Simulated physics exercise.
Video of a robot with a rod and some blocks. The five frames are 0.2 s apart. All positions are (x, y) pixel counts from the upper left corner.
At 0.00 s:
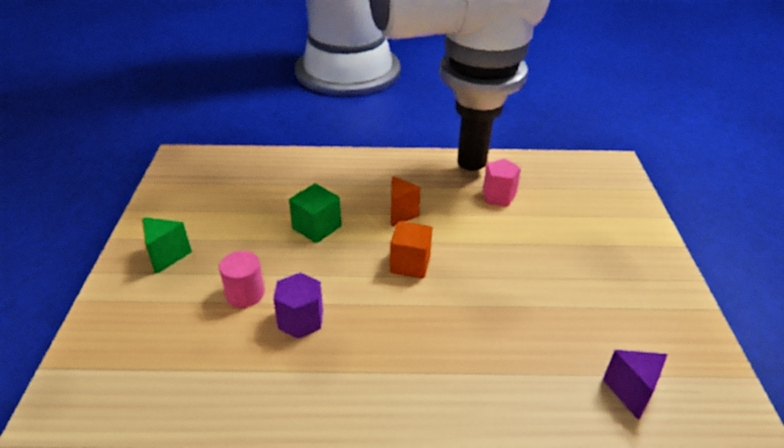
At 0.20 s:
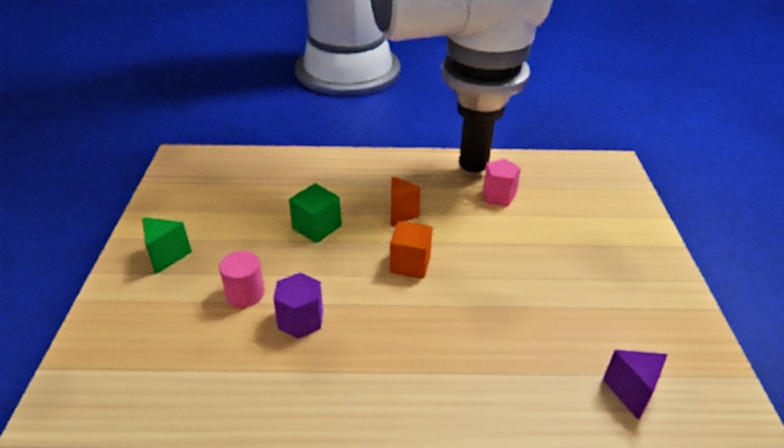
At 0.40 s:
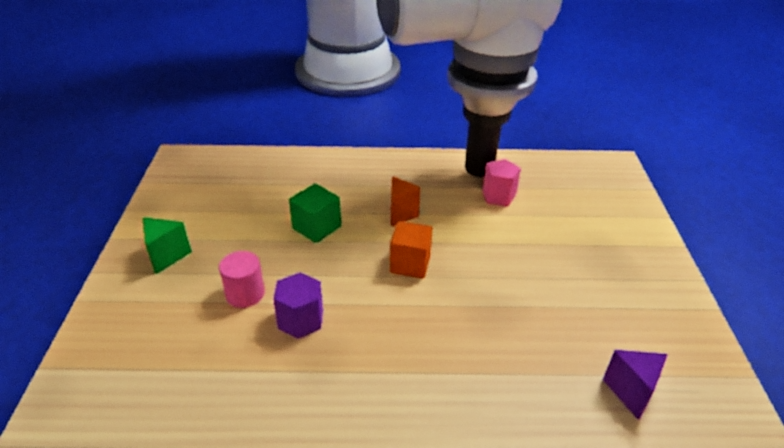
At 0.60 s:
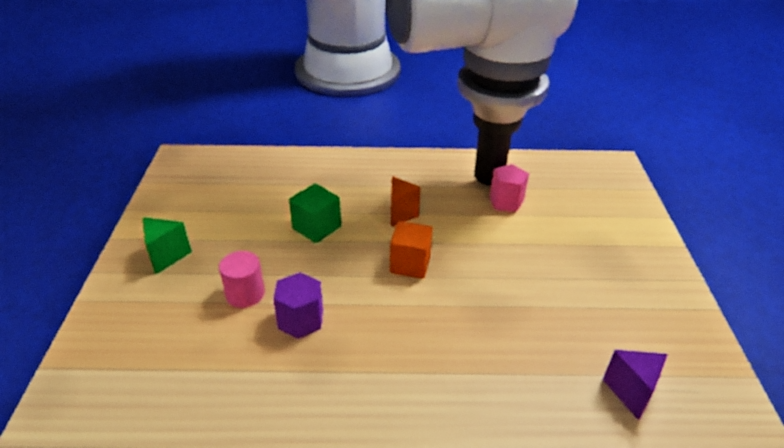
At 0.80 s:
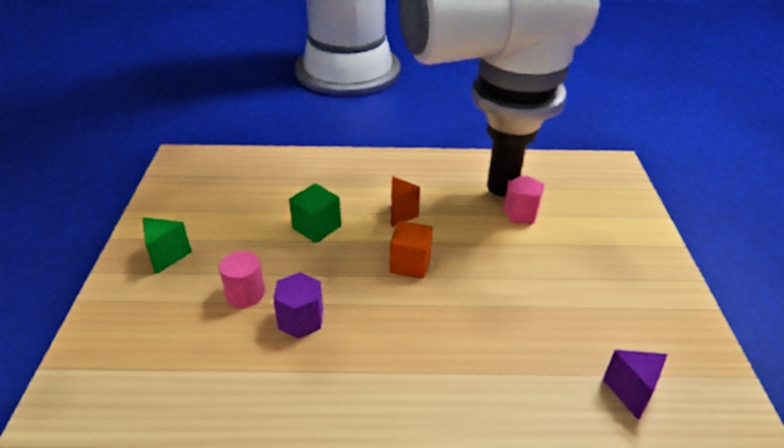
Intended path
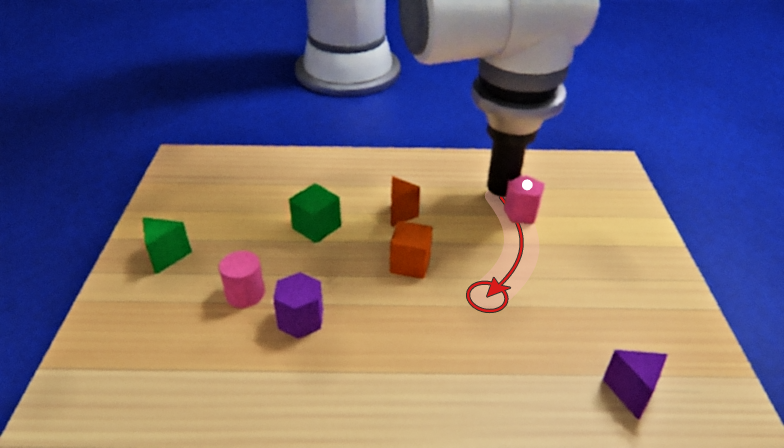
A light wooden board lies on a bright blue surface, seen from above and in front by a still camera. A white and grey robot arm holds a black rod near a pink five-sided block at the upper right, with green, orange, pink and purple blocks scattered elsewhere. The rod edges right and toward the viewer, then pushes the pink block a short way the same direction.
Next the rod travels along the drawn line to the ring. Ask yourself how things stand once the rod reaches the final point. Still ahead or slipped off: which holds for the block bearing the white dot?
Prediction: Slipped aside.
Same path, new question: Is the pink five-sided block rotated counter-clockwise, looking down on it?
That would be a yes.
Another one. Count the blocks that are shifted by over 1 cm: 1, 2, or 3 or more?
The count will be 1.
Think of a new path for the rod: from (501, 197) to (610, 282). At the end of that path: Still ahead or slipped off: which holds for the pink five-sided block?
Still leading.
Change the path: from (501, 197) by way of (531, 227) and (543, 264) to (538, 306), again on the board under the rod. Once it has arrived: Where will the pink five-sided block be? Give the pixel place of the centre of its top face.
My prediction: (588, 234).
The drawn path runs from (501, 197) over (519, 229) and (516, 264) to (487, 297); the dot is on the pink five-sided block.
The first path, step by step. One third of the way, rod at (521, 221); pink five-sided block at (560, 213), turned 45° anticlockwise.
Two thirds of the way, rod at (518, 256); pink five-sided block at (564, 216), turned 60° anticlockwise.
At the end, rod at (489, 288); orange square not moved; pink five-sided block at (564, 216), turned 60° anticlockwise.
